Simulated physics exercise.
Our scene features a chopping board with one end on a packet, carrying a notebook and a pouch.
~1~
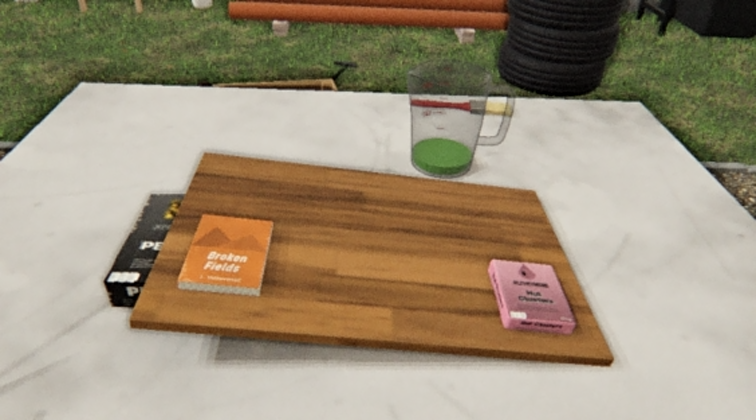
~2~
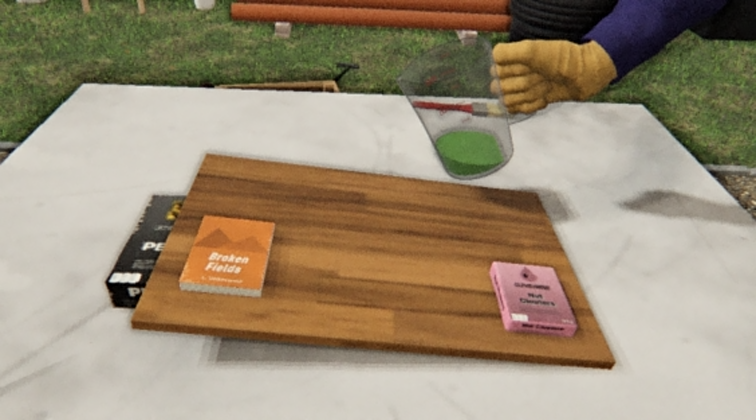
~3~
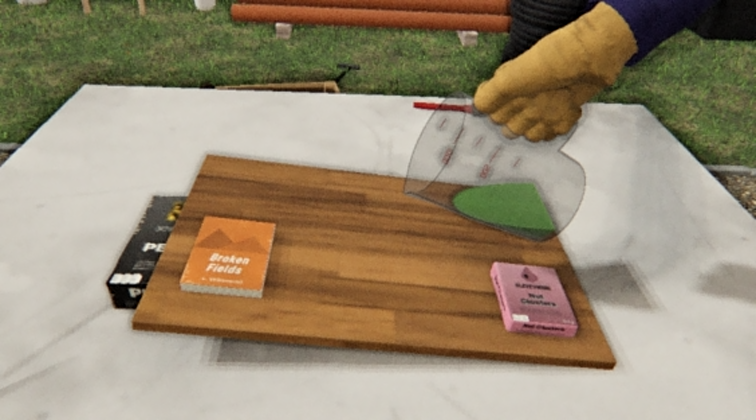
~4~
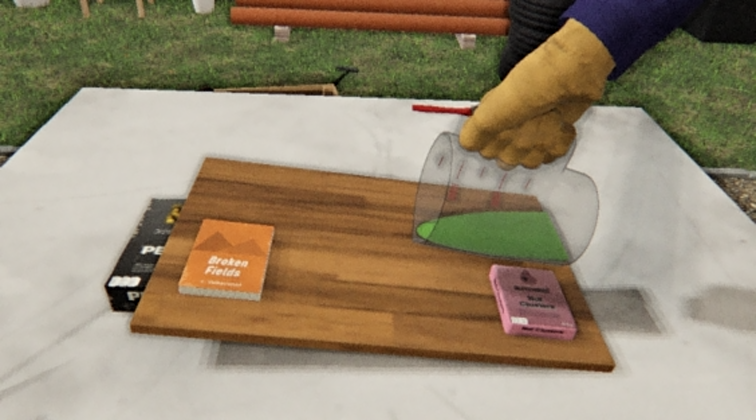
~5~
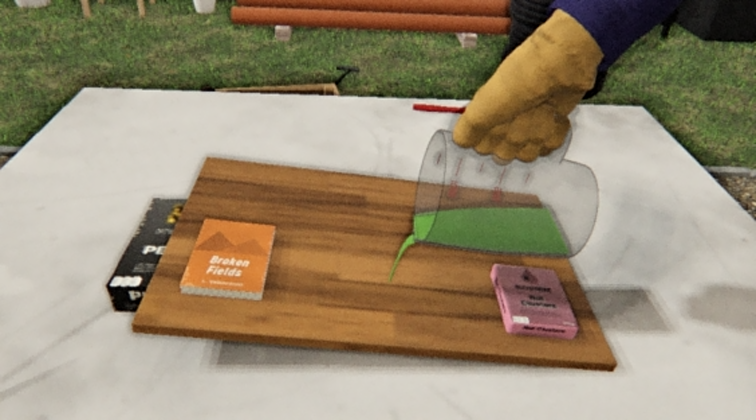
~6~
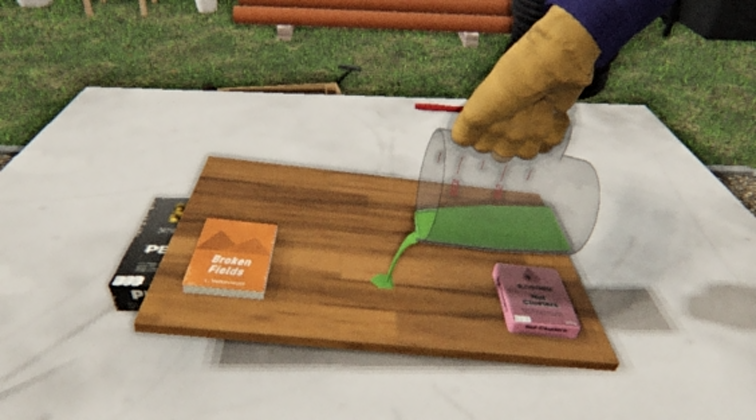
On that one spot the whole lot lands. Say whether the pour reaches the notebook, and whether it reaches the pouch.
On the left the notebook: Not reached; on the right the pouch: Reached.
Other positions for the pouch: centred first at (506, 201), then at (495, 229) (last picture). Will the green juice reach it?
It is missed at the first place and gets caught at the second.
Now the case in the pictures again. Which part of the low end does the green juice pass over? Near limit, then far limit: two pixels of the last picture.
The near limit is (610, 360) and the far limit is (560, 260).
Soon after, it runs down to the right; the notebook is dry; the pouch is dry.
Later, it runs down to the right and off the end; the notebook is dry; the pouch is wet.
In the end, it runs down to the right and off the end; the notebook is dry; the pouch is wet.
